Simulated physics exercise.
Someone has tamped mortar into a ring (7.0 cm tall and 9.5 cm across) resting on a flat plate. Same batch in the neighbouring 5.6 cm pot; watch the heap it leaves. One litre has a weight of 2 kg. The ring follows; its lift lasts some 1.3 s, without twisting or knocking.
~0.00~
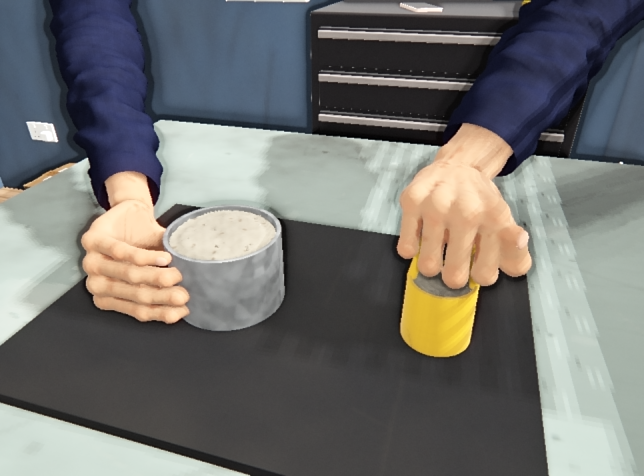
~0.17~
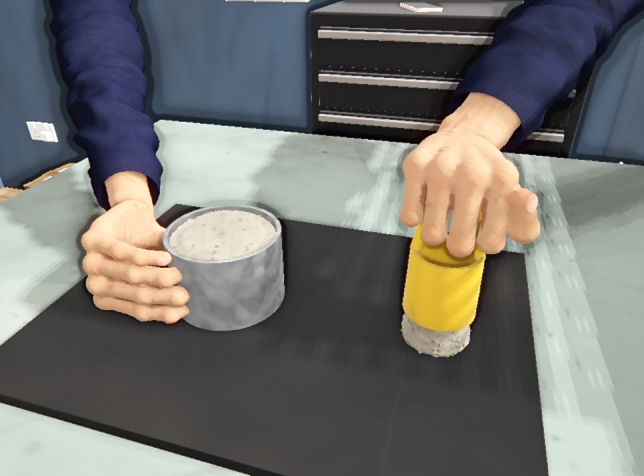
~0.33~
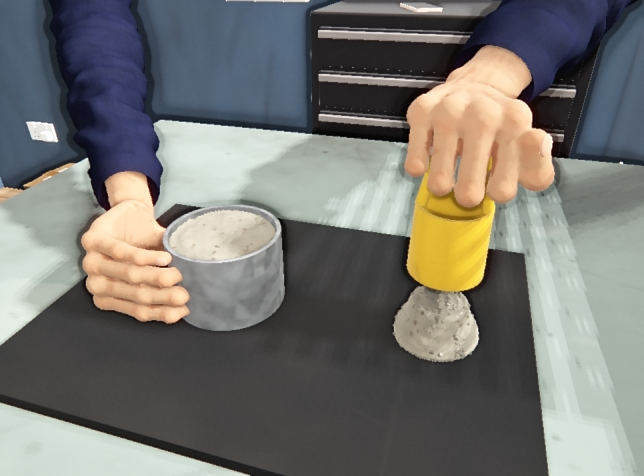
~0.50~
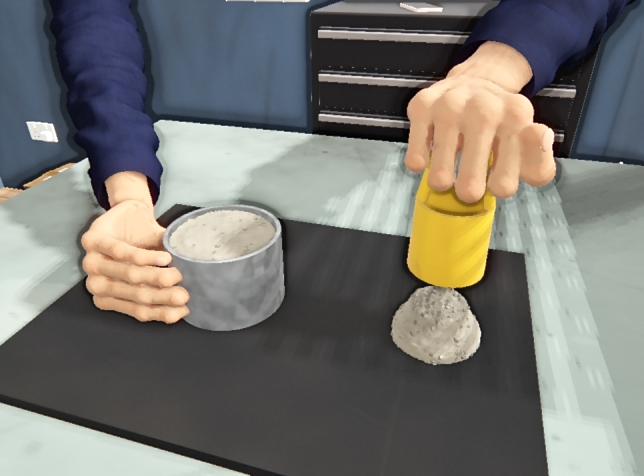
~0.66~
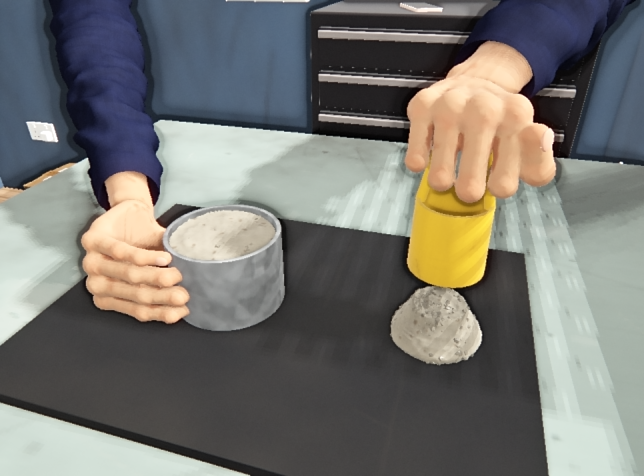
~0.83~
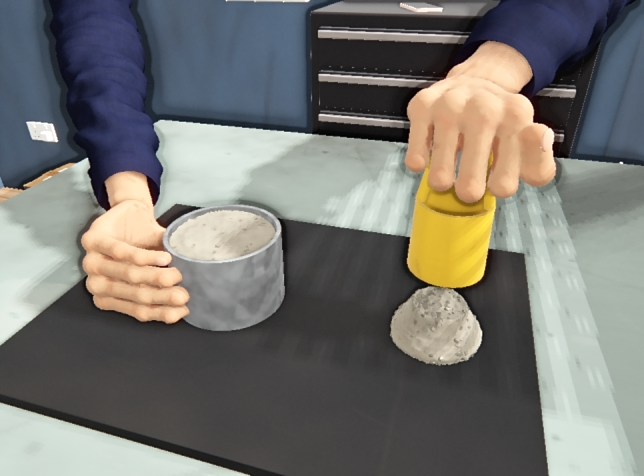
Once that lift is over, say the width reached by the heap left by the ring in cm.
Estimate: Roughly 14.9 cm.
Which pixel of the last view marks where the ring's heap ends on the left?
(150, 311).
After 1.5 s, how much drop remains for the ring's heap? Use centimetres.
Roughly 0.5 cm further.
By 1.2 s, the ring is up 2.0 cm; the mortar has come down 0.3 cm to 6.7 cm and is 11 cm wide.
By 1.5 s, the ring is up 4.5 cm; the mortar has come down 2.2 cm to 4.8 cm and is 14 cm wide.
By 1.8 s, the ring is up 7.1 cm; the mortar has come down 2.6 cm to 4.4 cm and is 15 cm wide.
By 2.2 s, the ring is clear; the mortar has come down 2.7 cm to 4.3 cm and is 15 cm wide.
By 2.6 s, at rest, the ring is clear; the mortar has come down 2.7 cm to 4.3 cm and is 15 cm wide.
